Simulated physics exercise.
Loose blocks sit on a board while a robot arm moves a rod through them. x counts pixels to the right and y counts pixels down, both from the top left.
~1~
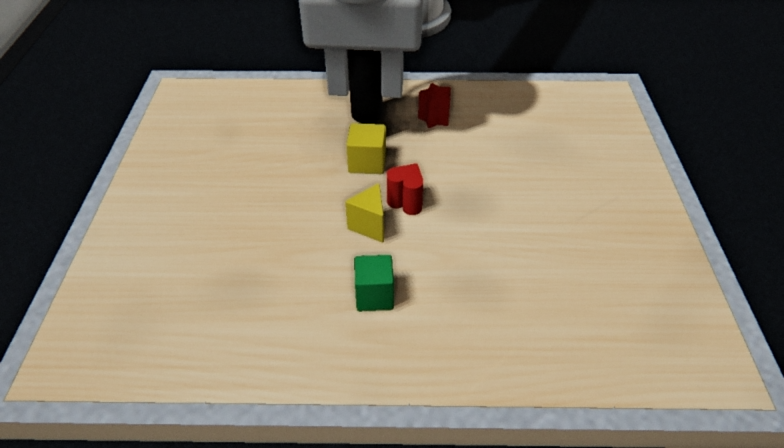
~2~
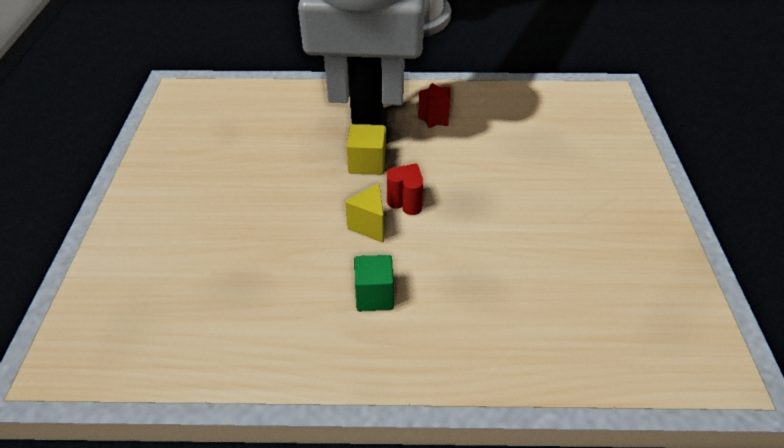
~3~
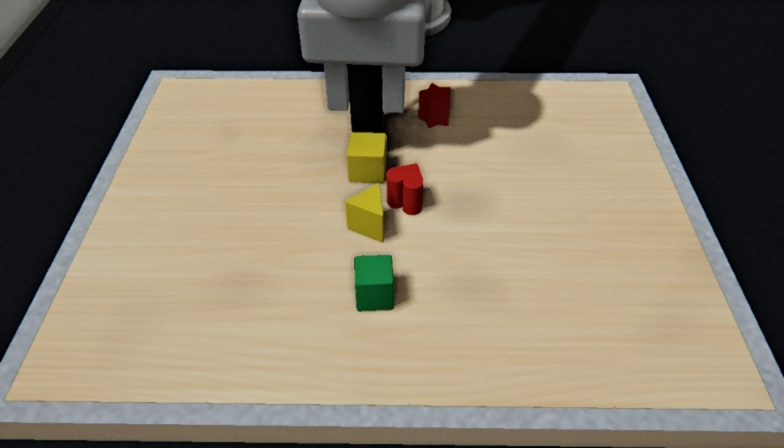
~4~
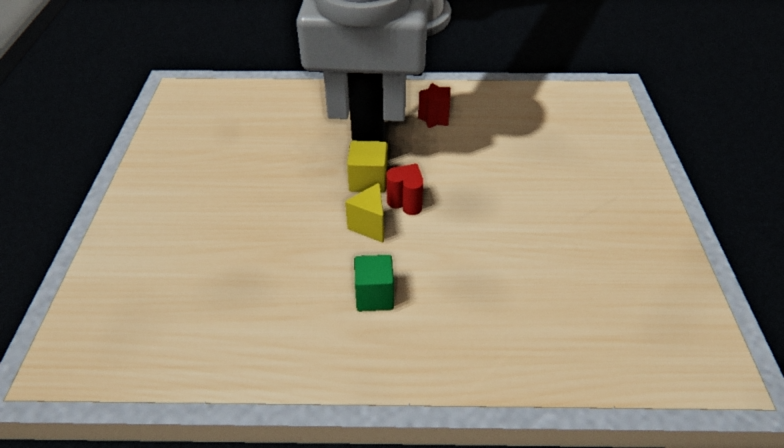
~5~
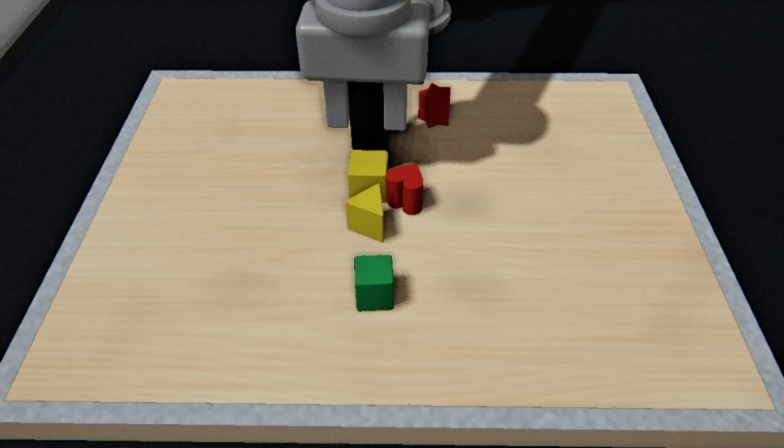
Robot arm lowering a black rod down the board, pushing a yellow cube toward a yellow triangular block beside a red heart.
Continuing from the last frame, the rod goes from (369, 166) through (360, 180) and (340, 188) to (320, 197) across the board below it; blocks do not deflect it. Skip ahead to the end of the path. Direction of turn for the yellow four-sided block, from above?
Counterclockwise from above.
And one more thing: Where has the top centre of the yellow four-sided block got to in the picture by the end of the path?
I'd say the yellow four-sided block ends with its top centre at (362, 179).
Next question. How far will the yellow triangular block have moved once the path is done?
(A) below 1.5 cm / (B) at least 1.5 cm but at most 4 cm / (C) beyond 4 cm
Option A.
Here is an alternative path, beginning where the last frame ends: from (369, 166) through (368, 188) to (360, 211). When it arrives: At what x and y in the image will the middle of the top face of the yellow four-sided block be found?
Its top middle is near (367, 209).
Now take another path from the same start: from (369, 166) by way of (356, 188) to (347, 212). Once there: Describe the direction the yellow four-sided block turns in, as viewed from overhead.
Seen from above, counterclockwise.
On the path given first. Halfway along, rod at (349, 164); yellow four-sided block at (360, 180), turned 35° anticlockwise; yellow triangular block at (370, 202).
At the end, rod at (317, 176); yellow four-sided block at (360, 180), turned 35° anticlockwise; yellow triangular block at (370, 202); red heart-shaped block unmoved.
